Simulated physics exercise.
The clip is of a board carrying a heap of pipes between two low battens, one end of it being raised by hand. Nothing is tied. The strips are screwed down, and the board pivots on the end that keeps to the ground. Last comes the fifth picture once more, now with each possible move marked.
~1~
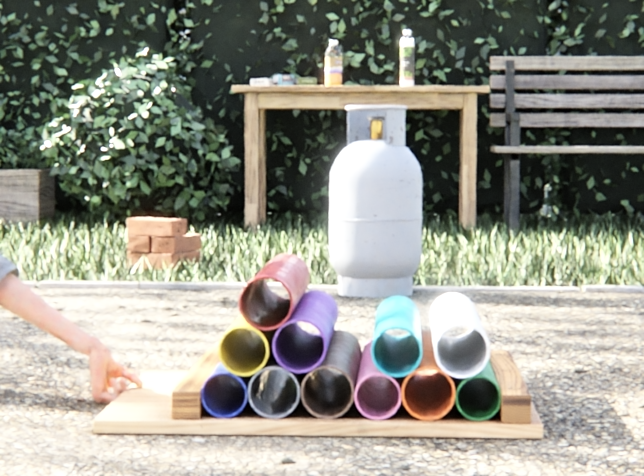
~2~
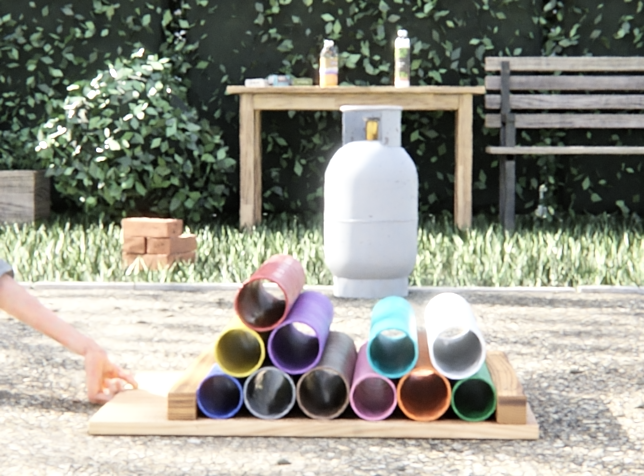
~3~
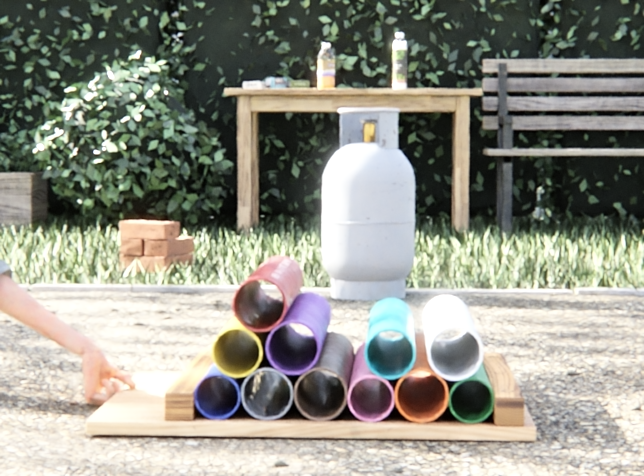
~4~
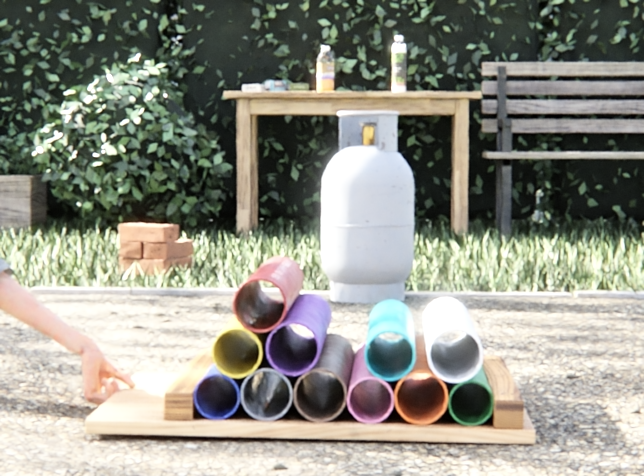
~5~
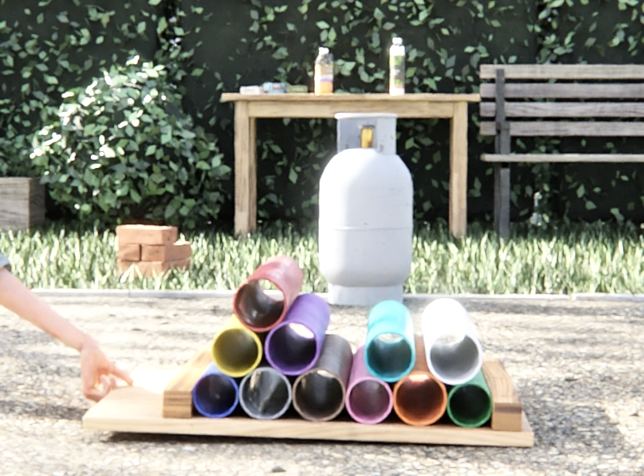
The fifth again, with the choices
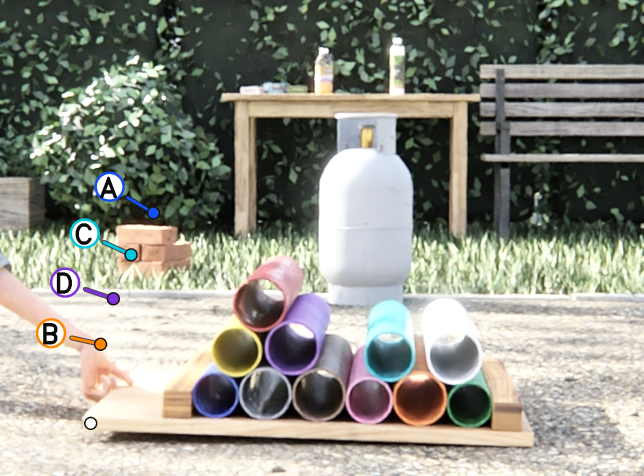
A hand at left slightly raising one end of a wooden board stacked with colourful pipes, the heap staying in place.
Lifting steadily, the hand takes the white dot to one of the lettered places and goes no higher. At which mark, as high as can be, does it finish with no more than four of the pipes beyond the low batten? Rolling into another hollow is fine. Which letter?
Up to A.
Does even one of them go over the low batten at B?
No, at B.
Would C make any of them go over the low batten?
Yes.
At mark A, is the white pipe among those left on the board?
The white pipe: No.
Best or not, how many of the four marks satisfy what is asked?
Four of the four.
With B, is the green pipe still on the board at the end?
Yes, with B.
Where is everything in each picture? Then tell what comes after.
Green pipe (478, 398); white pipe (462, 350); purple pipe (299, 346), in the first picture.
Purple pipe (295, 347); turquoise pipe (392, 352), in the second picture.
Board (318, 390); blue pipe (217, 396); grey pipe (267, 394); green pipe (471, 400), in the third picture.
Board (317, 391); blue pipe (217, 396); grey pipe (266, 395), in the fourth picture.
Board (316, 391); blue pipe (216, 395); grey pipe (265, 394), in the fifth picture.
On the marked copy, A at (153, 213); B at (101, 344); C at (131, 255); D at (114, 299); the white dot at (91, 423).
Taking A. A third of the way, board at 20°.
Two thirds of the way, board at 31°.
When it is over, board at 31°, four over the low batten (white, purple, turquoise, red).
As for the rest, B none over the low batten; C one over the low batten (white); D none over the low batten.
